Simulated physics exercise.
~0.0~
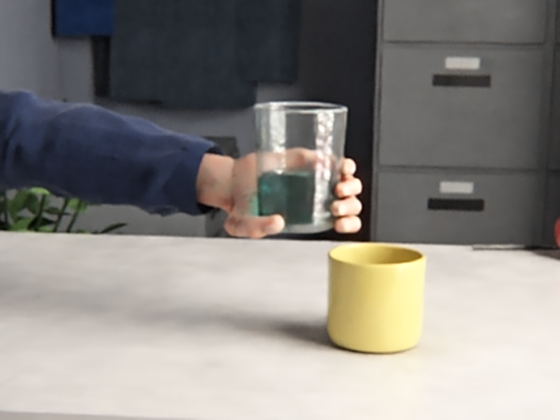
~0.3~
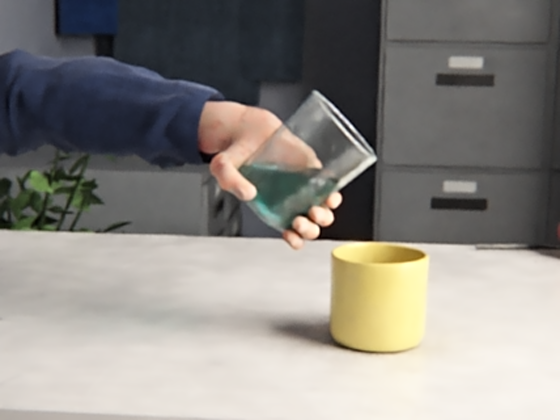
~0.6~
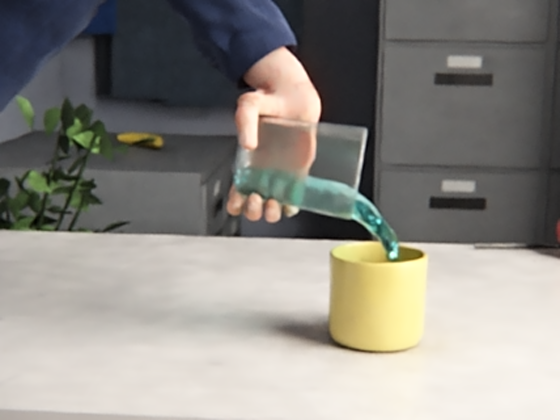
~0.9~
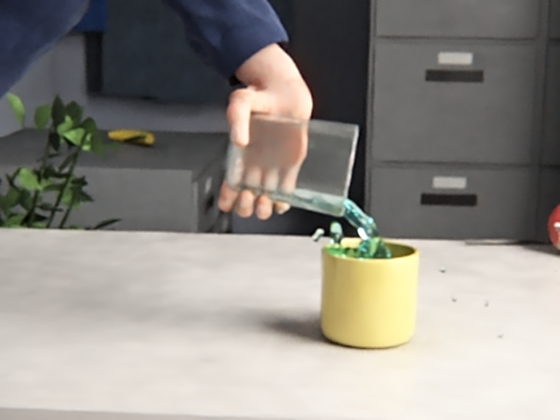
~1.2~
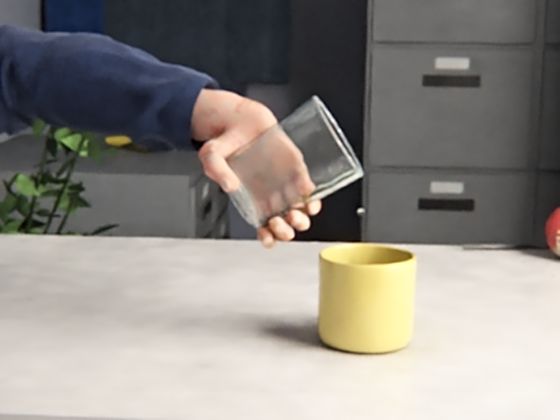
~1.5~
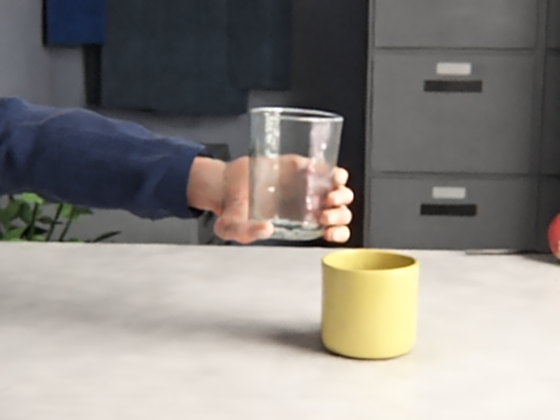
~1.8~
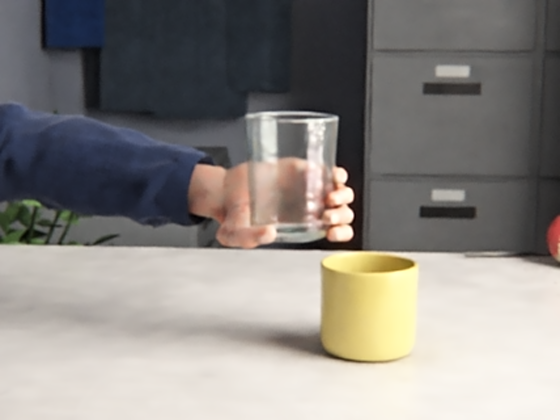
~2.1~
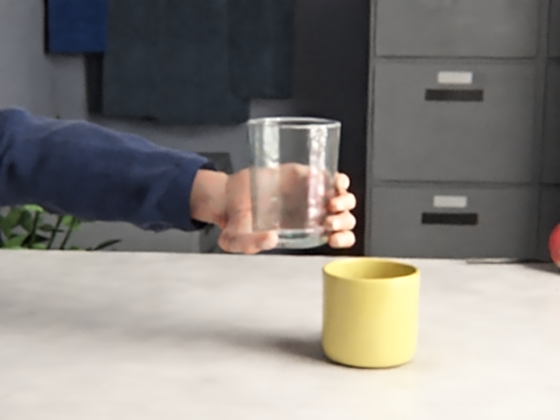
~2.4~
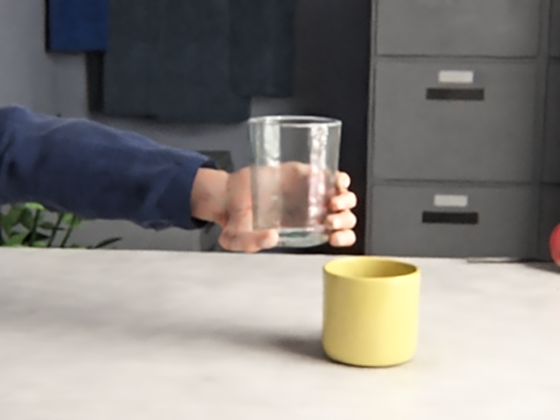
In the video, a hand in a dark blue sleeve tilts a clear glass of teal liquid over a yellow mug on a pale table, pouring until the glass looks empty as droplets splash at the rim, then turns it upright and holds it above and beside the mug.
